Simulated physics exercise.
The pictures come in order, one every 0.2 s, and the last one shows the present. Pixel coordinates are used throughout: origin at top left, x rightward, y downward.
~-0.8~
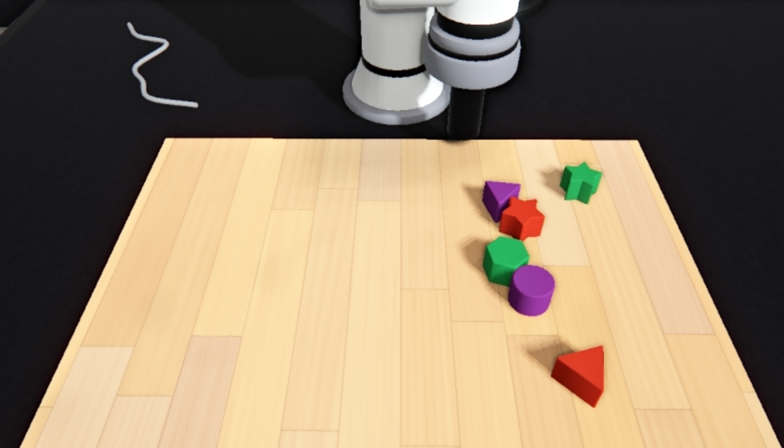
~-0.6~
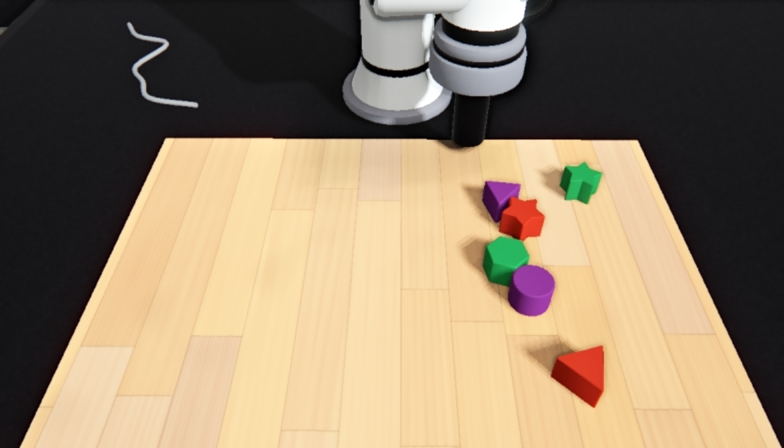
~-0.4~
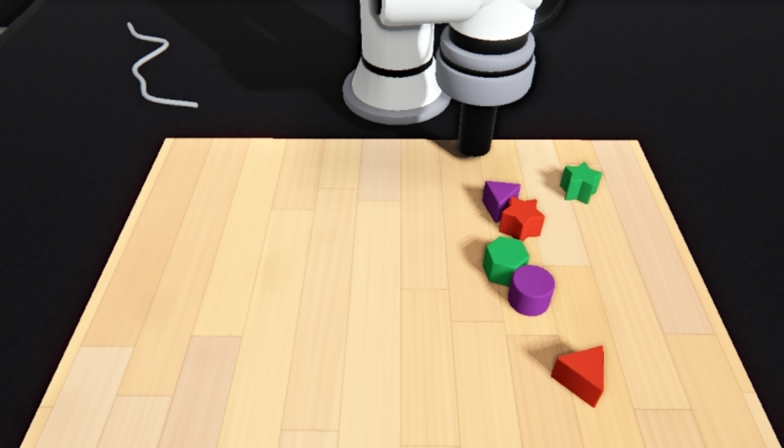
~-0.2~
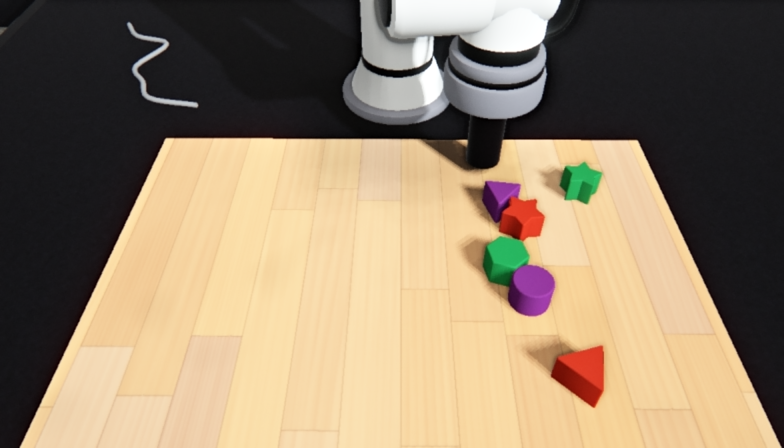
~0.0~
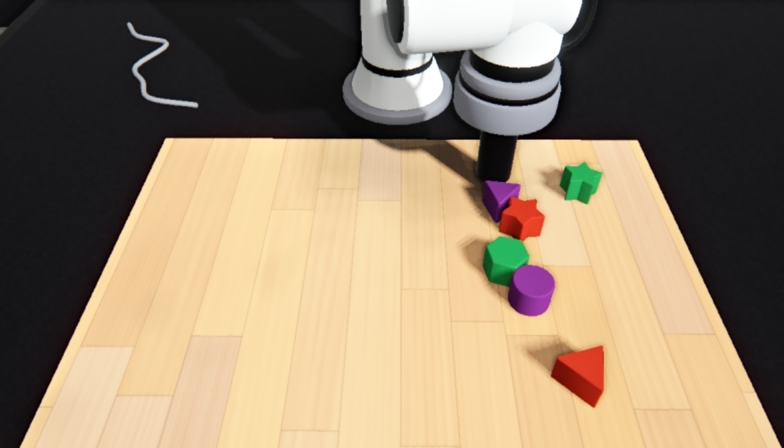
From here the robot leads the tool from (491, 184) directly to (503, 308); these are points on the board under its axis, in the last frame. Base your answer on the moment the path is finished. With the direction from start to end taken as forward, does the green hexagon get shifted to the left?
No, that is not what happens.
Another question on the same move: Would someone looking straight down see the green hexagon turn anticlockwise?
Answer: No.
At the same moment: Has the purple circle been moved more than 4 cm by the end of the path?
No, that is not how it ends up.
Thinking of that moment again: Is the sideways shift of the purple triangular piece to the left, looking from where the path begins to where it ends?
That would be a yes.
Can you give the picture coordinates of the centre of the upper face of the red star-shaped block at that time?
It is going to be at (547, 227).
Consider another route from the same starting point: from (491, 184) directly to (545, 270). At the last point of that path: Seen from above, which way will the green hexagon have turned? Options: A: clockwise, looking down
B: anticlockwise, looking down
I'll go with B - anticlockwise, looking down.
The first path, step by step. One third of the way, tool at (496, 210); purple triangular piece at (512, 221), turned 35° anticlockwise; red star-shaped block at (543, 225), turned 20° anticlockwise.
Two thirds of the way, tool at (500, 252); purple triangular piece at (526, 263), turned 35° anticlockwise; green hexagon at (499, 278), turned 25° clockwise; red star-shaped block at (547, 227), turned 35° anticlockwise; purple circle at (540, 299).
At the end, tool at (506, 298); purple triangular piece at (544, 279), turned 90° anticlockwise; green hexagon at (486, 317), turned 80° clockwise; red star-shaped block at (547, 227), turned 35° anticlockwise; purple circle at (550, 310).
